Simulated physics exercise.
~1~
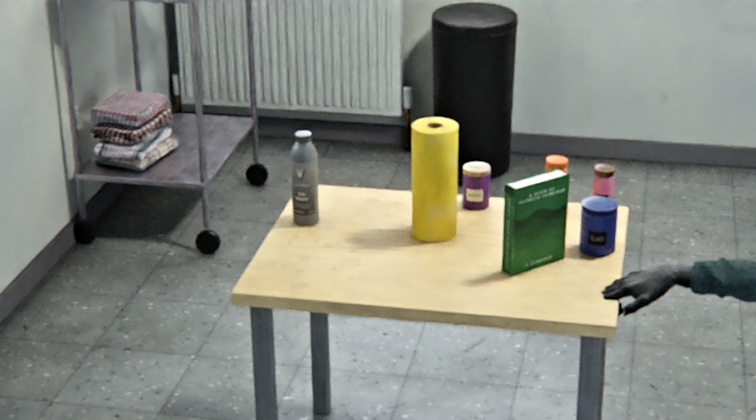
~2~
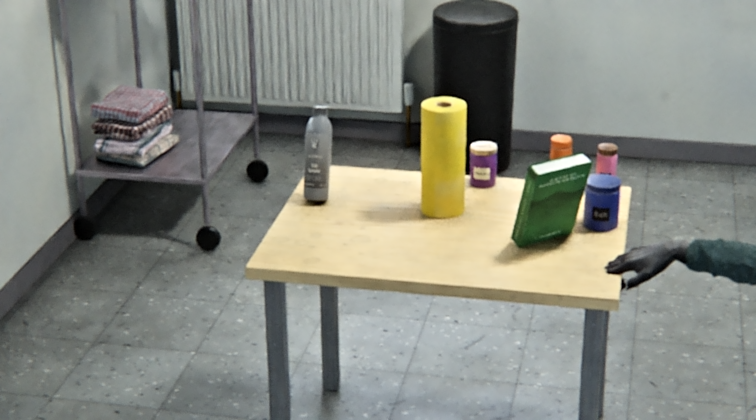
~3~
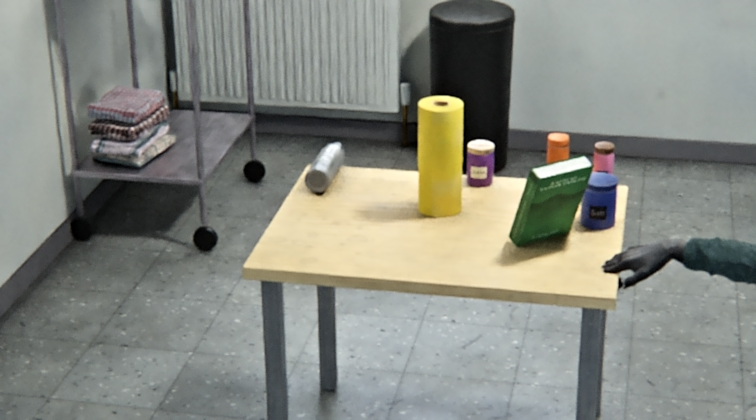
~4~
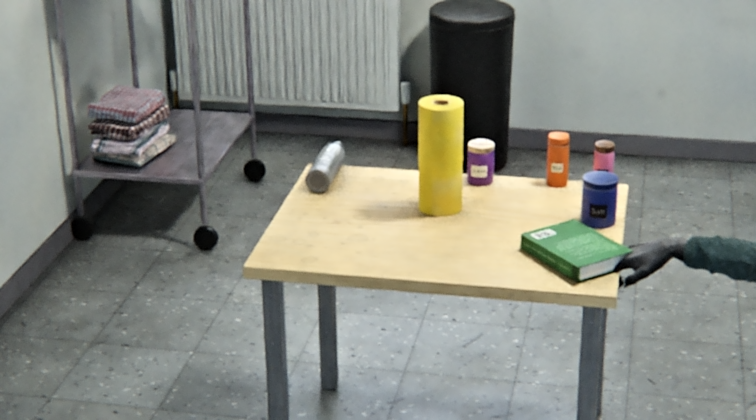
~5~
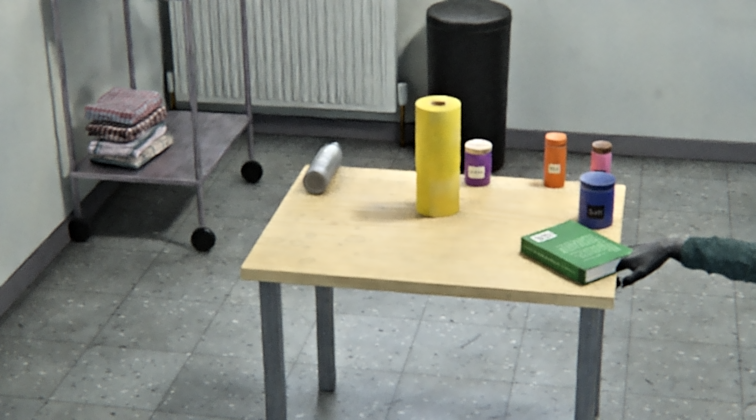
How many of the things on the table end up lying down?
Two of them end up lying down, the grey bottle and the green book.
In a room with a grey tiled floor, a light wooden table is seen from slightly above, with a radiator and black bin behind it and a trolley of folded cloths to the left. A grey bottle stands at the left, a yellow roll and purple jar near the middle, and a green book, blue jar, and orange and pink containers at the right. A dark hand at the right corner stays there as the table shifts away a little. The bottle and book tilt, then the bottle topples. The book falls flat next, and both remain lying while everything else stands.
